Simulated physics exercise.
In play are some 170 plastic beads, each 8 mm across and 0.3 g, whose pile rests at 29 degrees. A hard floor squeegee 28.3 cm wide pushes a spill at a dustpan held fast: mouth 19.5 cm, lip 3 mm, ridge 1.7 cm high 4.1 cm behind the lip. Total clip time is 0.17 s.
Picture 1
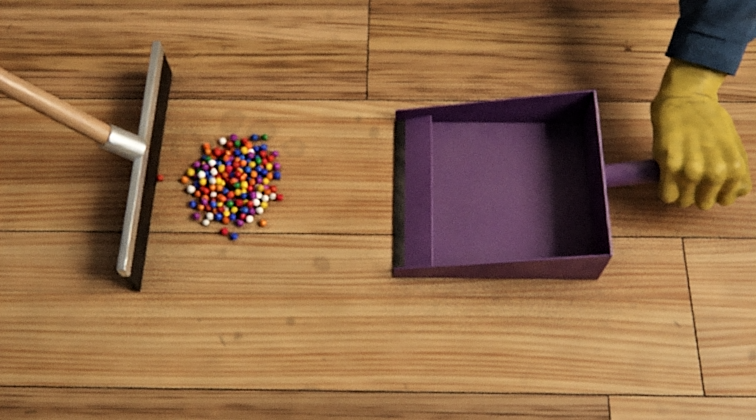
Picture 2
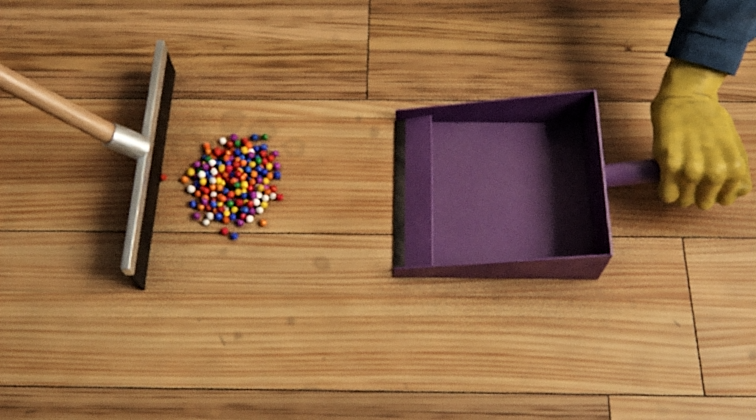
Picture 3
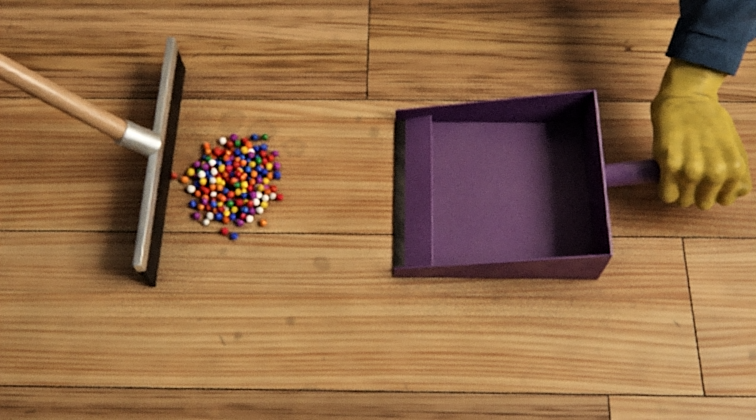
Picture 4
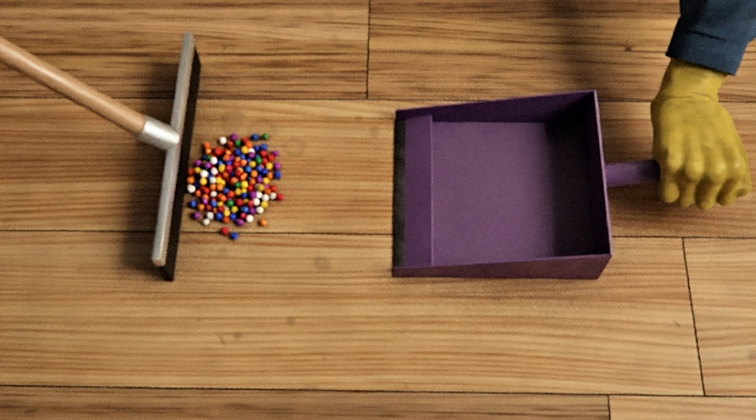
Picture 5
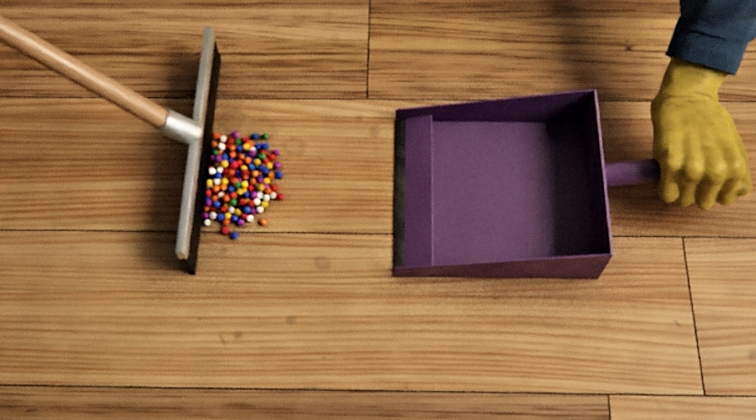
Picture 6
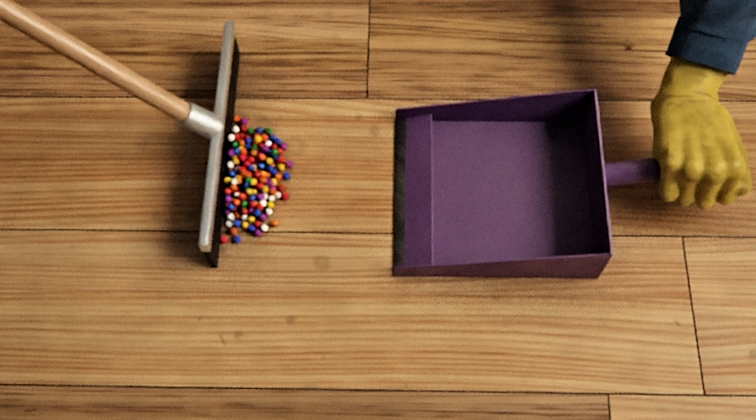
At first, a squeegee with a wooden handle stands left of a pile of colourful beads, while a yellow-gloved hand holds a purple dustpan at right. The blade slides right across the wooden floor, meets the beads and pushes them a short way, bunching them along its edge; the dustpan stays still.
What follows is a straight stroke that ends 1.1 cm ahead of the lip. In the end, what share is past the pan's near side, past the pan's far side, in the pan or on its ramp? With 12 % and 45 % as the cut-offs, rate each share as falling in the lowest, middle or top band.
Bands: Near side in the lowest band; far side in the middle band; pan in the middle band.
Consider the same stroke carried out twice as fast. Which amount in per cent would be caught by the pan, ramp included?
In that case some 50 per cent.
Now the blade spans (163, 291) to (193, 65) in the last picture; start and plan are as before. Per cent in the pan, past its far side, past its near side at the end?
Per cent by place - pan 40, far side 5, near side 20.
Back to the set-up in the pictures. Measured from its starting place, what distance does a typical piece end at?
Roughly 22 centimetres.
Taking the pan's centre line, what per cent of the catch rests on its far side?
Close to 90 %.
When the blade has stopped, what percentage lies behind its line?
Estimate: About 5 %.
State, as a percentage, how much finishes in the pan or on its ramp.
Close to 40 in a hundred end up there.
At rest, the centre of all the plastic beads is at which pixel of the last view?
Near (412, 153).
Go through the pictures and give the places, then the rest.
The first frame shows blade from (124, 271) to (159, 50), moved 0.0 cm, 0 of the pieces shifted so far; middle of the pieces at (237, 180); pan at (509, 197).
The second frame shows blade from (129, 269) to (162, 49), moved 0.4 cm, 0 of the pieces shifted so far; middle of the pieces at (237, 180).
The third frame shows blade from (140, 266) to (173, 46), moved 1.7 cm, 1 of the pieces shifted so far; middle of the pieces at (237, 180).
The fourth frame shows blade from (159, 260) to (190, 41), moved 3.6 cm, 4 of the pieces shifted so far; middle of the pieces at (237, 180).
The fifth frame shows blade from (182, 253) to (210, 36), moved 6.1 cm, 93 of the pieces shifted so far; middle of the pieces at (239, 180).
The sixth frame shows blade from (205, 246) to (230, 30), moved 8.5 cm, 169 of the pieces shifted so far; middle of the pieces at (252, 176); pan at (510, 196).
Then, 0.14 s after the last picture, middle of the blade 10 cm from the lip; 0 % over the lip, far side 10 %, near side 0 %.
Then, 0.24 s after the last picture, middle of the blade 3 cm from the lip; 5 % over the lip, far side 20 %, near side 5 %.
Then, 0.47 s after the last picture, middle of the blade 1 cm from the lip; 45 % over the lip, far side 25 %, near side 5 %.
In the end, near side 5 %, far side 25 %, pan 40 %, in front of the lip or behind the blade 30 %.
